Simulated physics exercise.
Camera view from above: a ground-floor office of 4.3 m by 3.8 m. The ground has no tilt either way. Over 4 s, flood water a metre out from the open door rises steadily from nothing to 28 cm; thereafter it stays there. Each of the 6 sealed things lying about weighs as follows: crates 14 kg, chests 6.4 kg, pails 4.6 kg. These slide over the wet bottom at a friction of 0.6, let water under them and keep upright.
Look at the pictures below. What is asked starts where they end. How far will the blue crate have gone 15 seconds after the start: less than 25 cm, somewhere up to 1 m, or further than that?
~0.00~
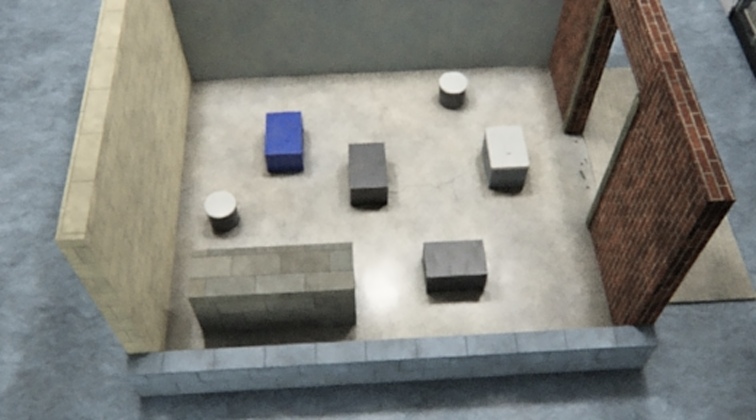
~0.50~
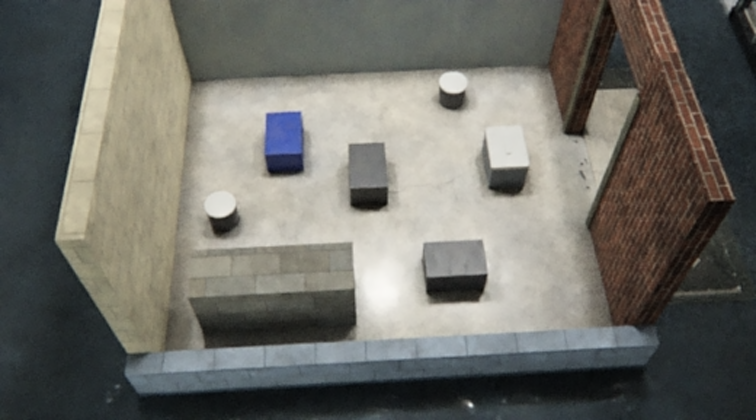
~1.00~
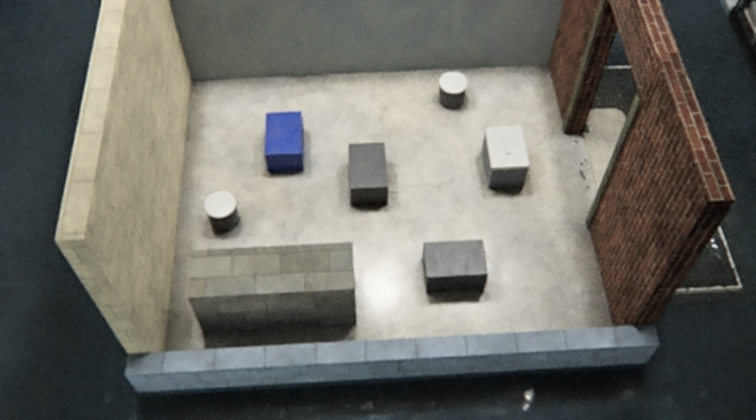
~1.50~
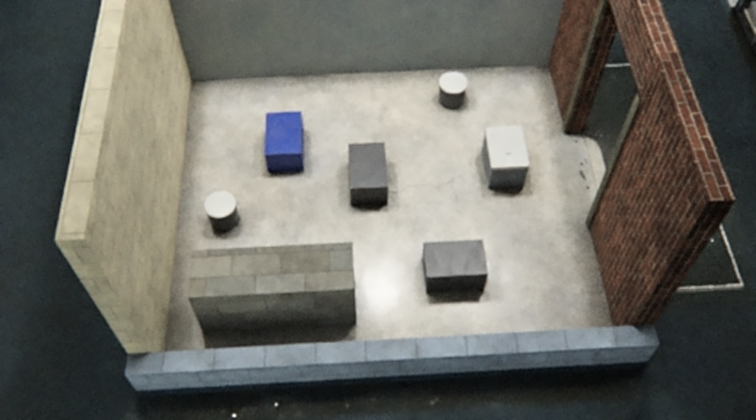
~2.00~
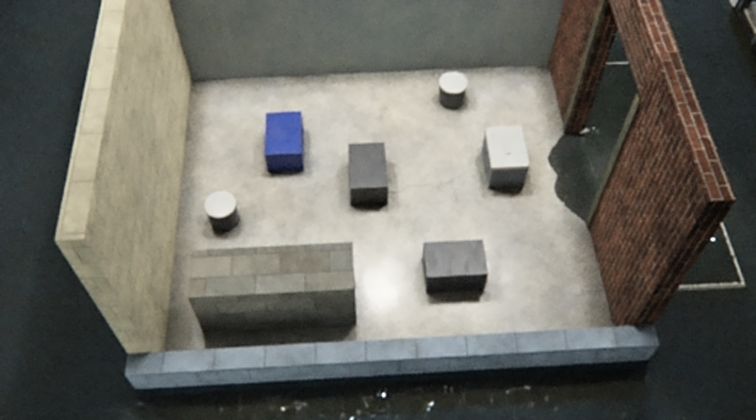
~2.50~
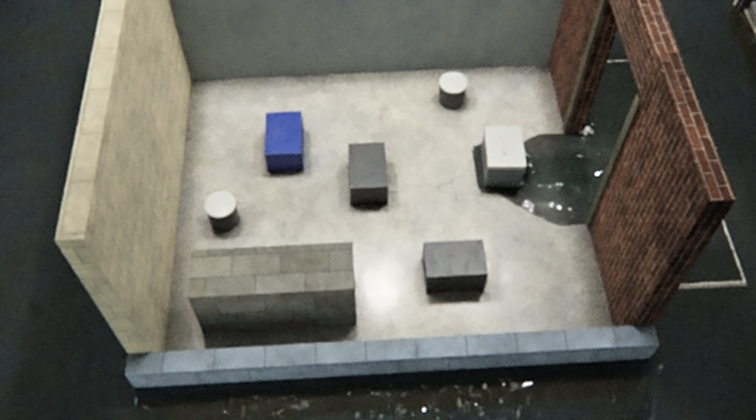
It is going to make a small trip.
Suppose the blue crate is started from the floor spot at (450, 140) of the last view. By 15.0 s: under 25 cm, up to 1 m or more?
Answer: It covers a big distance.
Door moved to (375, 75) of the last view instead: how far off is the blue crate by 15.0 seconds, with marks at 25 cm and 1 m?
Well, the blue crate shifts somewhat in that setup.
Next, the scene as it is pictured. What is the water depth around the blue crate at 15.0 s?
The depth there is around 22 cm.
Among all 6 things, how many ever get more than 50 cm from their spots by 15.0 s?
The total is 6.
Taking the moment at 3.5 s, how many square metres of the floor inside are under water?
About 4.0 m2.
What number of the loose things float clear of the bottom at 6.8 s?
At that point I count 6.
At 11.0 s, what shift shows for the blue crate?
By then it has shifted roughly 20 cm.
After 3.5 s the blue crate is near (283, 132), 0.0 m from its start, aground; 0 afloat.
After 6.8 s the blue crate is near (217, 129), 0.7 m from its start, afloat; 6 afloat.
After 11.0 s the blue crate is near (261, 133), 0.2 m from its start, afloat; 6 afloat.
After 15.0 s the blue crate is near (240, 143), 0.5 m from its start, afloat; 6 afloat.
